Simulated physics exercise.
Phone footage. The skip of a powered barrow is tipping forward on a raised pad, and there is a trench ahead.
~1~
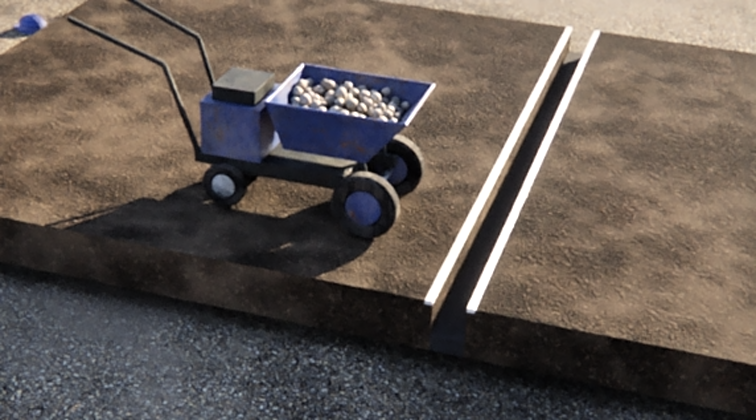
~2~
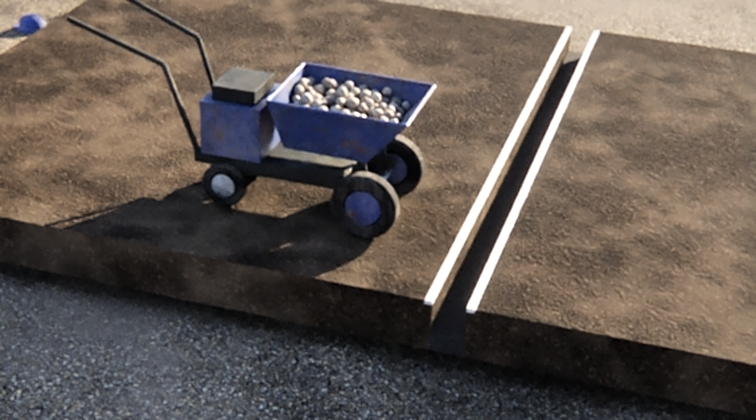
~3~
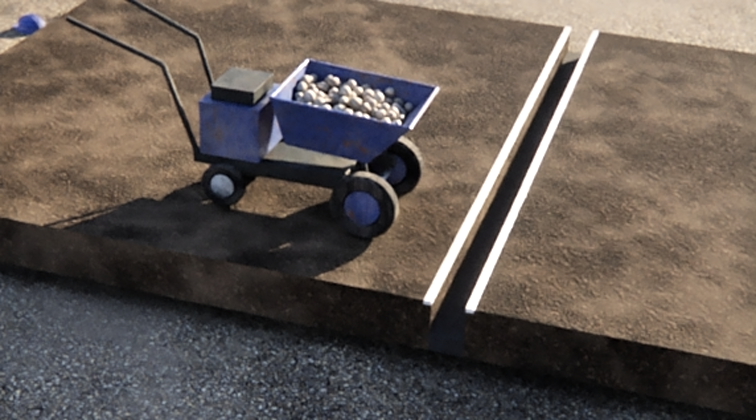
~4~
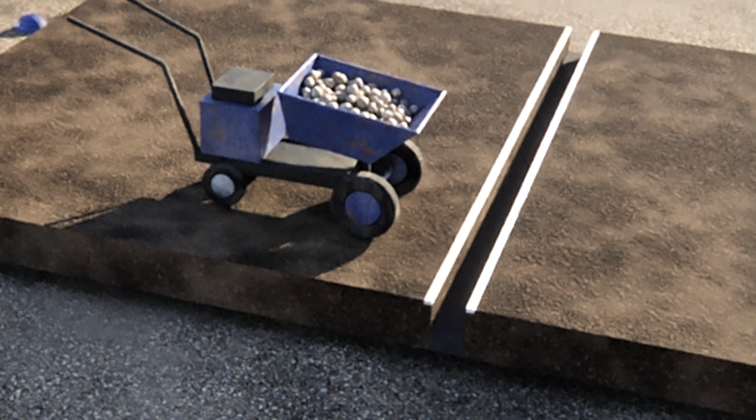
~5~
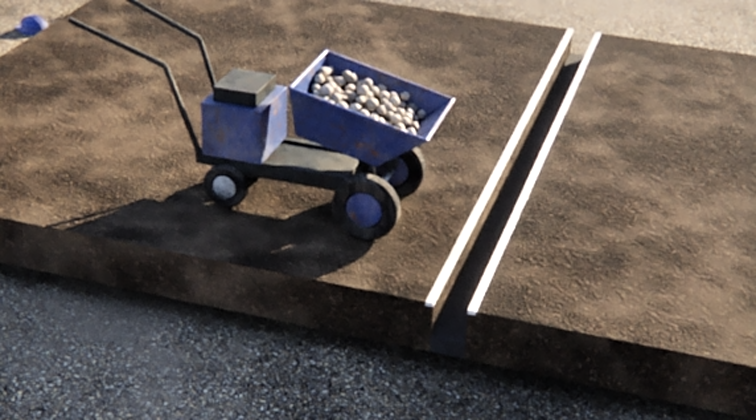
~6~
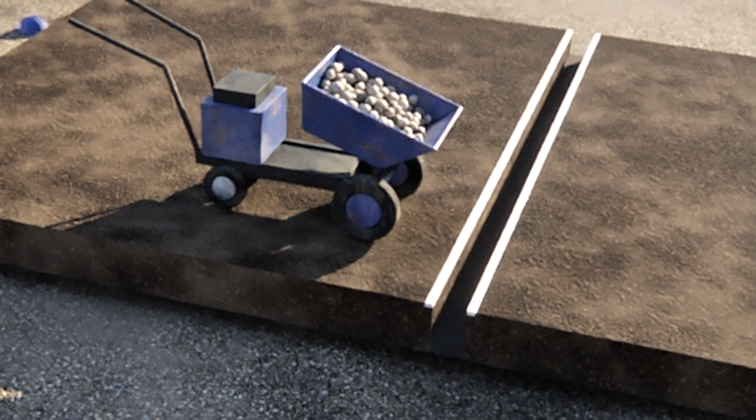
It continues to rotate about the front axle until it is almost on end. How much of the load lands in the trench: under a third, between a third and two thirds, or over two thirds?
Amount in: A third to two thirds.
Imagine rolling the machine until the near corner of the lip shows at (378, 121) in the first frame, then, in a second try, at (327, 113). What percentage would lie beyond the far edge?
Near 20 and 0 percent respectively.
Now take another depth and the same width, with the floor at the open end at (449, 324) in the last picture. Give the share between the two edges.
Estimated share: Approx. 40 %.
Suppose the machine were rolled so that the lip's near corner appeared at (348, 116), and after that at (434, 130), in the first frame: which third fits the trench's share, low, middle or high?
Record - trial one: One to two thirds; trial two: Under a third.
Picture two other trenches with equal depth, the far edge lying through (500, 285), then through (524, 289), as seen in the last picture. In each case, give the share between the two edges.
The first case gives around 90 percent, and the second around 100 percent.
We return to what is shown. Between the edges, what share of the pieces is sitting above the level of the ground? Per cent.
It works out at about 15 percent.
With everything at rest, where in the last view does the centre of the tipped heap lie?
I'd mark it at roughly (496, 238).
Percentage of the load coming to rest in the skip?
Estimate: 0 %, roughly.
Just after the last frame, skip tipped steeply; every one in the skip.
A moment on, skip tipped right over; roughly two thirds in the skip; roughly a quarter in or heaped over the trench; about a tenth beyond it; just a few falling.
Further on, skip tipped right over; about a tenth in the skip; roughly half in or heaped over the trench; roughly a third beyond it.
When it is over, skip tipped right over; just a few in the skip; roughly half in or heaped over the trench; roughly half beyond it.
